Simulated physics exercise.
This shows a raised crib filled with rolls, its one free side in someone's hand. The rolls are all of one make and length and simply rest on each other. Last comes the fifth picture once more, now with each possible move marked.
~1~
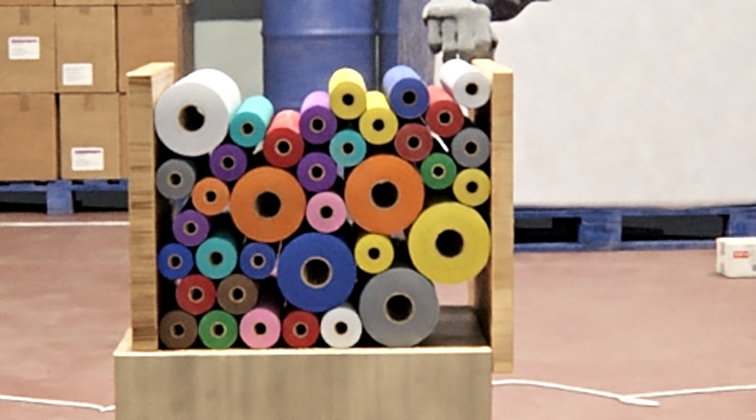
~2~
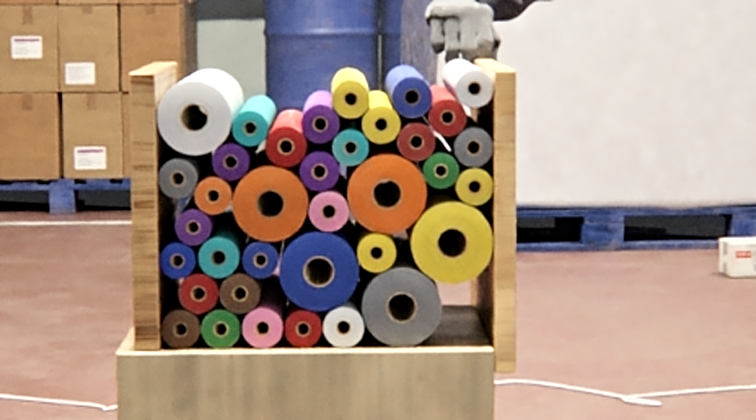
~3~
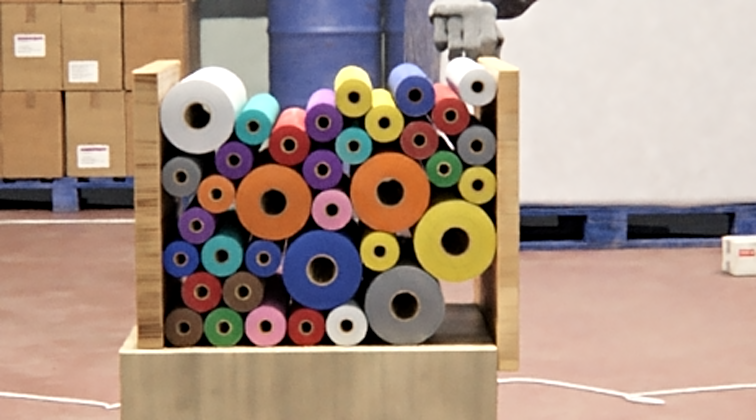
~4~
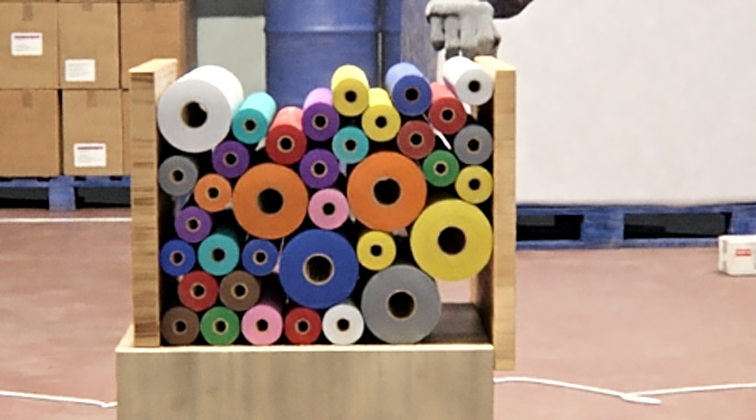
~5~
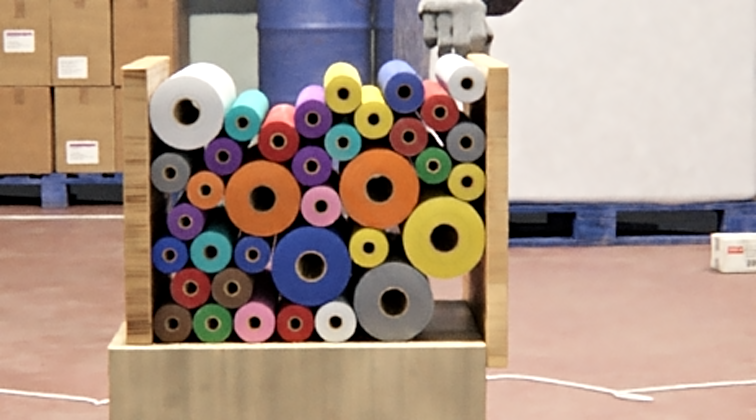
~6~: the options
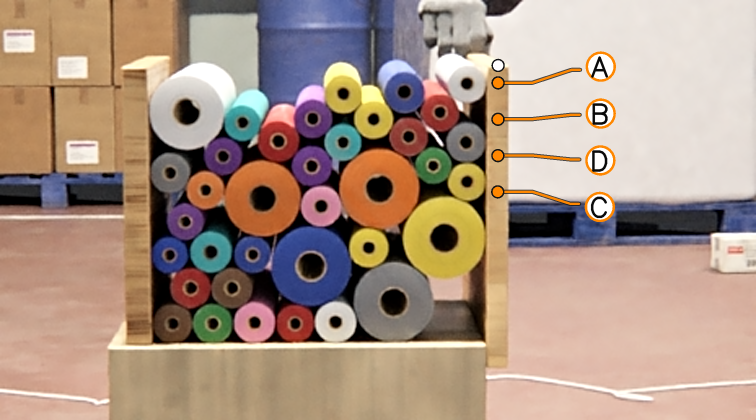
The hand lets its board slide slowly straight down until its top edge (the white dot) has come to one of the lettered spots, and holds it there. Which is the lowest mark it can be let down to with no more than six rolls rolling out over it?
Down to C.
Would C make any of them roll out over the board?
At C: Yes.
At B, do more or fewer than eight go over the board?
It loses fewer than eight.
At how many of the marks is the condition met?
Four of them.
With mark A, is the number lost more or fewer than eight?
Fewer than eight.
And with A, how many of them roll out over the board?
It comes to none.
On the copy, A at (498, 83); B at (498, 119); C at (498, 192); D at (498, 155); the white dot at (498, 66).
On C. First, top of the board (486, 127).
Then, top of the board (486, 191).
Finally, top of the board (486, 191), four out over the board.
By contrast, A none out over the board; B none out over the board; D one out over the board.
